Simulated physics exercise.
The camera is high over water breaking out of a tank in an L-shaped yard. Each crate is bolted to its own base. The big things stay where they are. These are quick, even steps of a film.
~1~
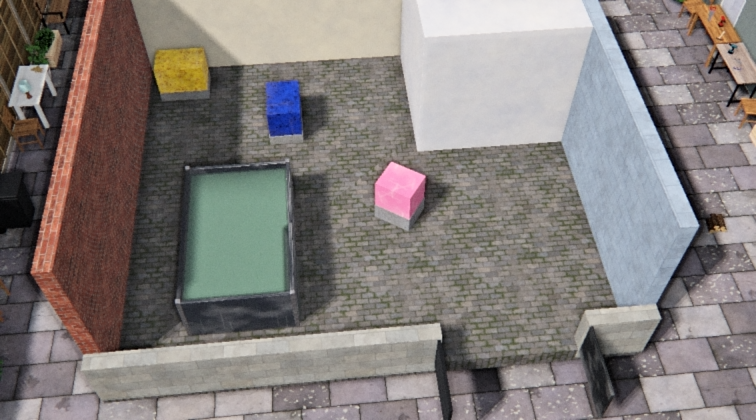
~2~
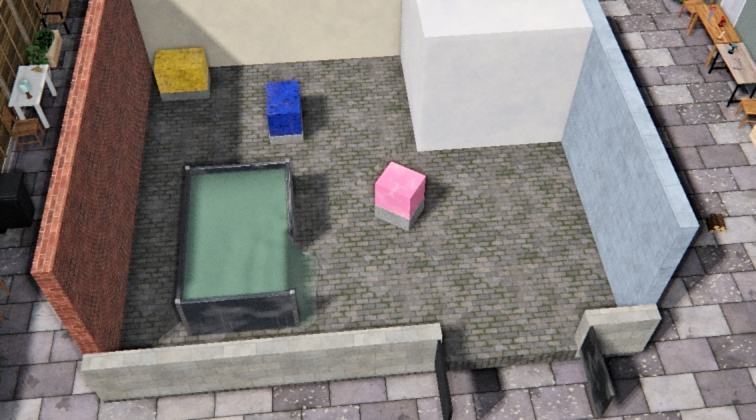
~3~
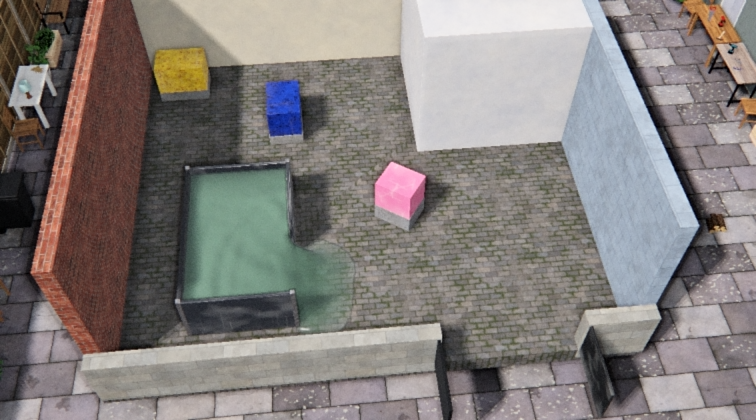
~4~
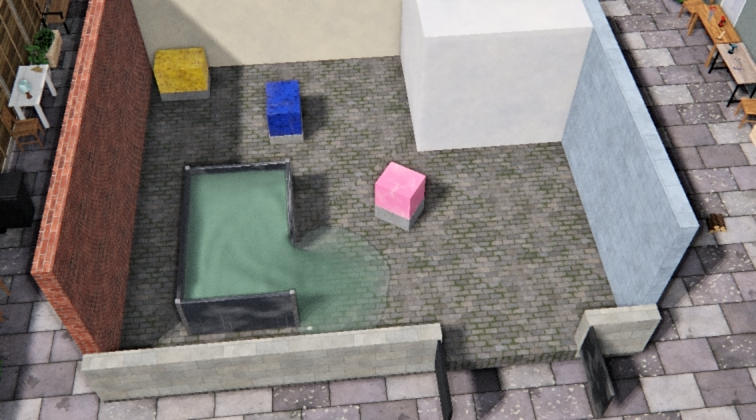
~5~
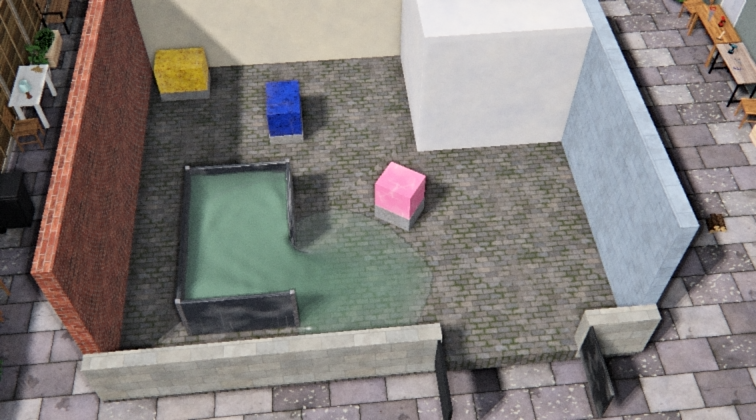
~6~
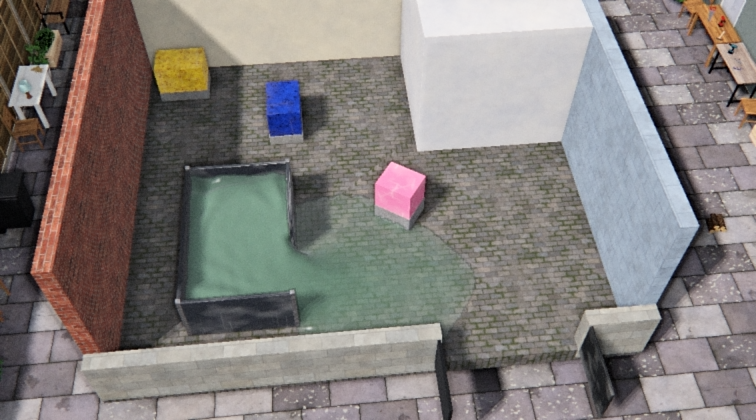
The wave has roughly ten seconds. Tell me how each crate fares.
The yellow crate keeps dry; the pink crate keeps dry; the blue crate keeps dry.
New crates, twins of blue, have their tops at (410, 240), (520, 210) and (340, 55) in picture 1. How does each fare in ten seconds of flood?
As listed: Is soaked, is spared, stays dry.
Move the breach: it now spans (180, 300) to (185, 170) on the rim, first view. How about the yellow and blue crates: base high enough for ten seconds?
My reading: Yellow crate is wetted, blue crate escapes it.
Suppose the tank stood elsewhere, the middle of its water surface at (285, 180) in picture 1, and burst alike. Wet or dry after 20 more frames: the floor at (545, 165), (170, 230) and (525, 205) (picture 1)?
As listed: Under water, free of water, under water.
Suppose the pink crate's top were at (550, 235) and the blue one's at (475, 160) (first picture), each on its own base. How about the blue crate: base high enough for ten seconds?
One by one: The blue one ends up wet.
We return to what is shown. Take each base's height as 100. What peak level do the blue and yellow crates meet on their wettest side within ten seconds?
In turn 50 and 40 per cent.
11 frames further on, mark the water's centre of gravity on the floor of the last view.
I would point to (363, 271).
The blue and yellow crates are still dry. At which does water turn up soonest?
That is the blue crate.
A moment on, water covers 35 % of the floor; the yellow crate not reached, the pink crate water round its plinth, the blue crate not reached.
Next, water covers 45 % of the floor; the yellow crate not reached, the pink crate water round its plinth, the blue crate water round its plinth.
Then, water covers 50 % of the floor; the yellow crate not reached, the pink crate water round its plinth, the blue crate water round its plinth.
Later, water covers 70 % of the floor; the yellow crate not reached, the pink crate water round its plinth, the blue crate water round its plinth.
In the end, water covers 95 % of the floor; the yellow crate stayed above the water, the pink crate stayed above the water, the blue crate stayed above the water.
